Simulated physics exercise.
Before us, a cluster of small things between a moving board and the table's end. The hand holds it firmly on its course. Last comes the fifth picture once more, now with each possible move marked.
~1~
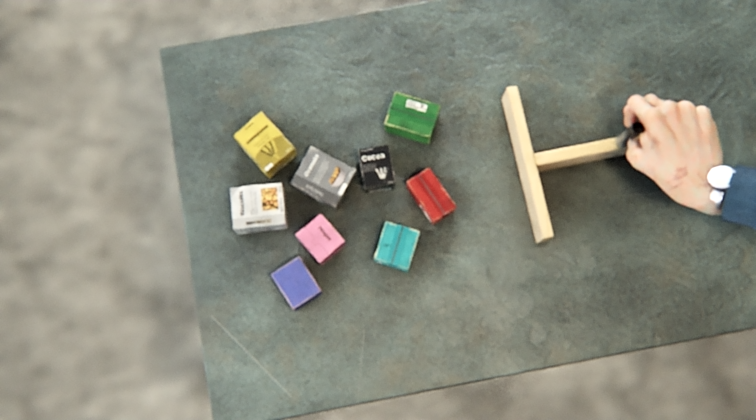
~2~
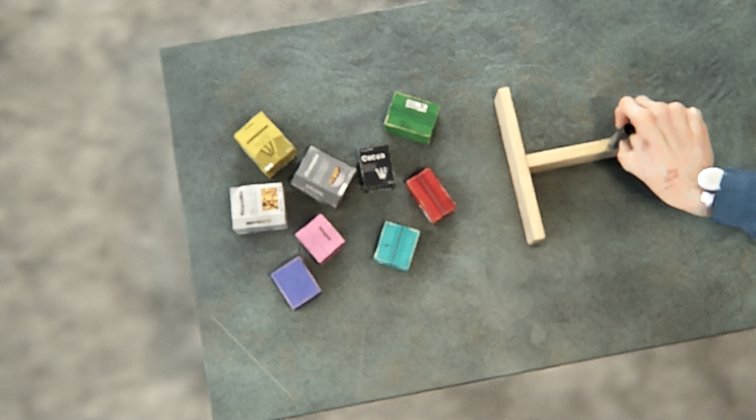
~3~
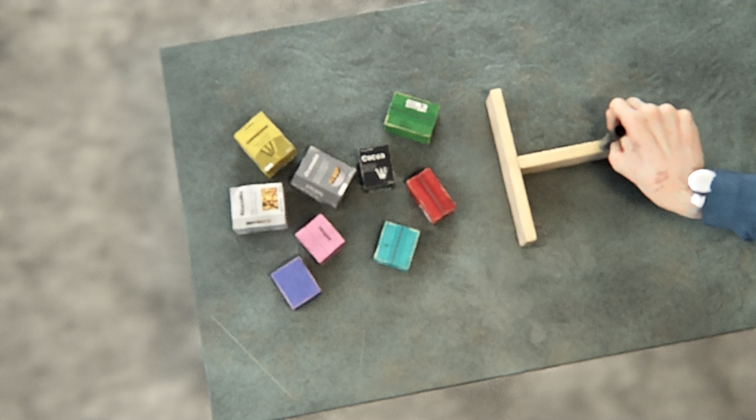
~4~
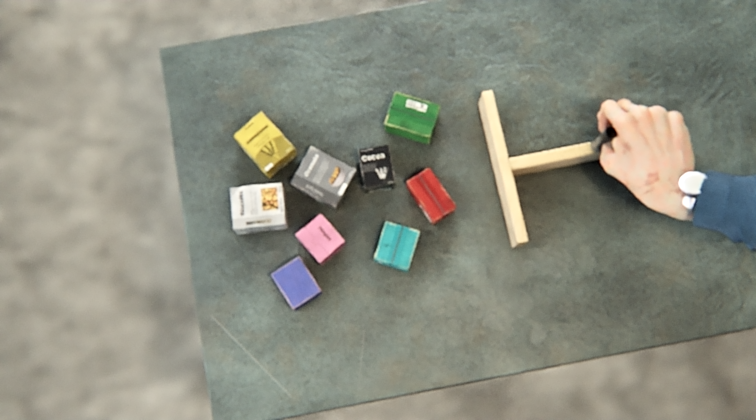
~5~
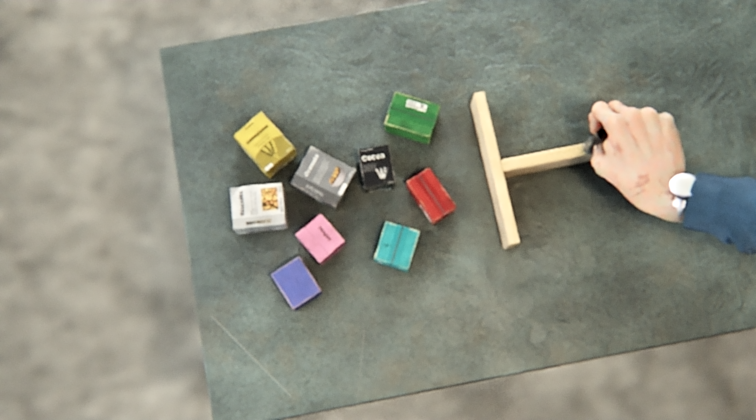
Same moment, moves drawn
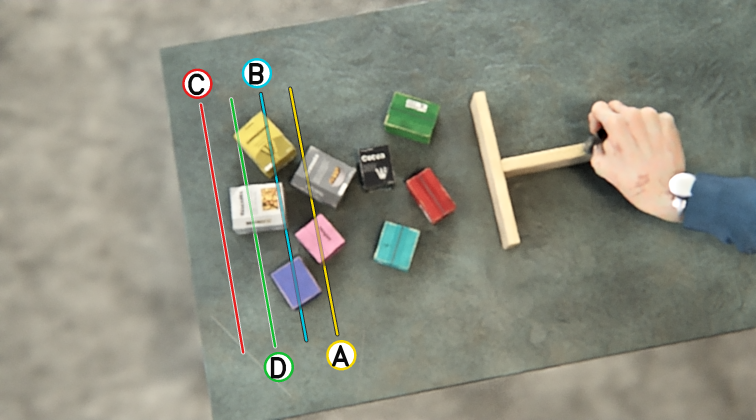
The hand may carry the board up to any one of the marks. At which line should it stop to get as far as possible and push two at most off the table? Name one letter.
At D, and not beyond.
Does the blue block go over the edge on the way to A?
No.
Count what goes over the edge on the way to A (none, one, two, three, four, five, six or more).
By then, none.
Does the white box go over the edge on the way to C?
By then, yes.
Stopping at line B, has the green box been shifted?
Yes.
On the marked copy, A at (313, 208); B at (283, 214); C at (221, 225); D at (253, 219).
Following D. Soon after the start, board (408, 183); green box (360, 128); grey packet (315, 178).
Later, board (321, 199); yellow packet (219, 120); white box (245, 209).
In the end, board (252, 211); white box (182, 217); blue block (202, 301); none fallen.
As for the rest, A is within the limit but short; B is within the limit but short; C drops three.
